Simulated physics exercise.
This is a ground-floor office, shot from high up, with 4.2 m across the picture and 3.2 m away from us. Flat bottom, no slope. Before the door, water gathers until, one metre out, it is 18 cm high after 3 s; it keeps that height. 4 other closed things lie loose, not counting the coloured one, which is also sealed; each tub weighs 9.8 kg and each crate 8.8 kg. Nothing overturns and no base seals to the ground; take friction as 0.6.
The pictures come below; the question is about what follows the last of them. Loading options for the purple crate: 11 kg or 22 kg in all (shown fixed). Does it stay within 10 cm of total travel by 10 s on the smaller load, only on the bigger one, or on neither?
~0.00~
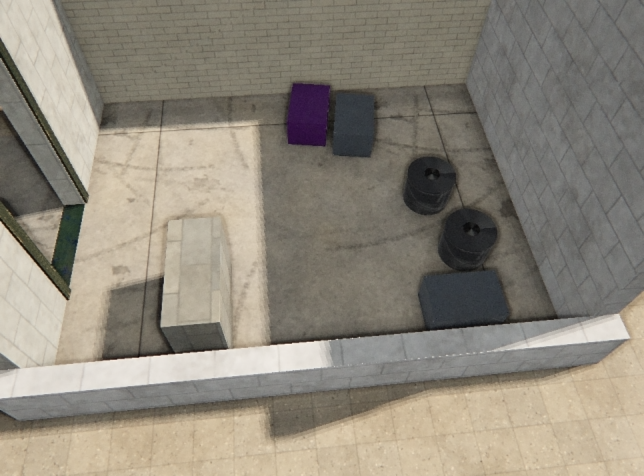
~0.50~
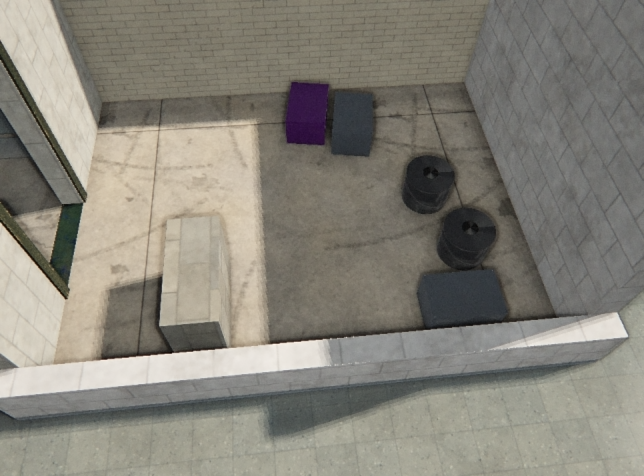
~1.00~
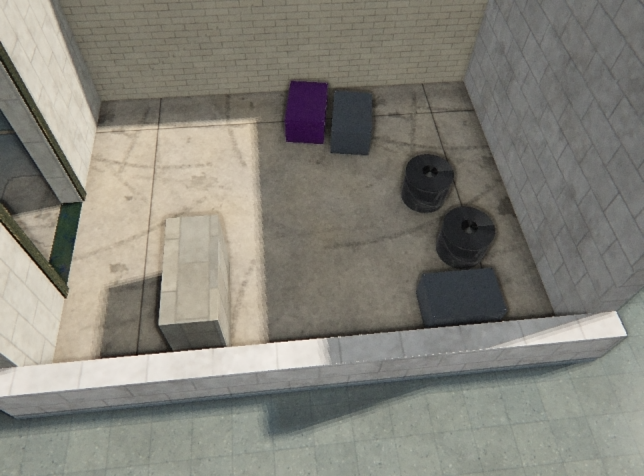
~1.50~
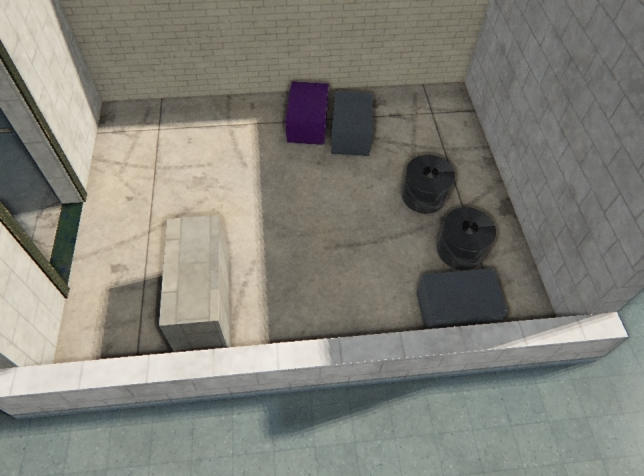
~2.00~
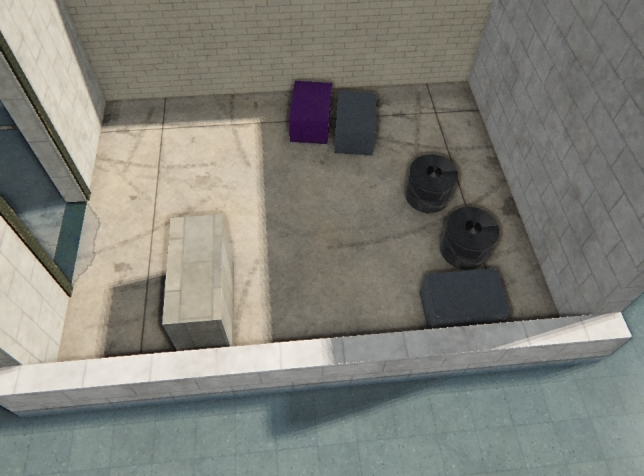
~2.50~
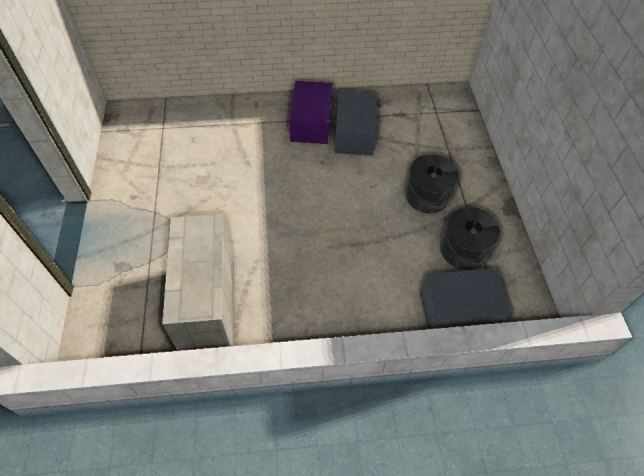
Only on the bigger one.
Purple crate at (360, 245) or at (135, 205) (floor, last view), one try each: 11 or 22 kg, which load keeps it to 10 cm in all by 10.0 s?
Respectively, the heavy option is needed and neither option succeeds.
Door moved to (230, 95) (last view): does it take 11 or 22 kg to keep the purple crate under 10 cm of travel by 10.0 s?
Well, then the lesser option suffices.
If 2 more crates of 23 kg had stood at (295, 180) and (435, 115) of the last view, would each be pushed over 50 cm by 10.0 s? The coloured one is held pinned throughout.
Respectively, not exceeded and not exceeded.
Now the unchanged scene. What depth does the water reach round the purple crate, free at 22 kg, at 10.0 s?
Close to 8 cm deep.
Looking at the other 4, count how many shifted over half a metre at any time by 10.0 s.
By my tally, 1.
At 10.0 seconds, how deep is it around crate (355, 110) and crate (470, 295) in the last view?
First roughly 7 cm, second roughly 7 cm.
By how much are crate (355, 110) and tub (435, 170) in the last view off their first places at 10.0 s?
In turn: 20 cm, 60 cm.
After 3.5 s the purple crate would be 0 cm from its start with 11 kg and 0 cm from its start with 22 kg; 0 cm of water round it then.
After 4.5 s the purple crate would be 0 cm from its start with 11 kg and 0 cm from its start with 22 kg; 3 cm of water round it then.
After 7.0 s the purple crate would be 29 cm from its start with 11 kg and 0 cm from its start with 22 kg; 5 cm of water round it then.
After 10.0 s the purple crate would be 71 cm from its start with 11 kg and 0 cm from its start with 22 kg; 8 cm of water round it then.
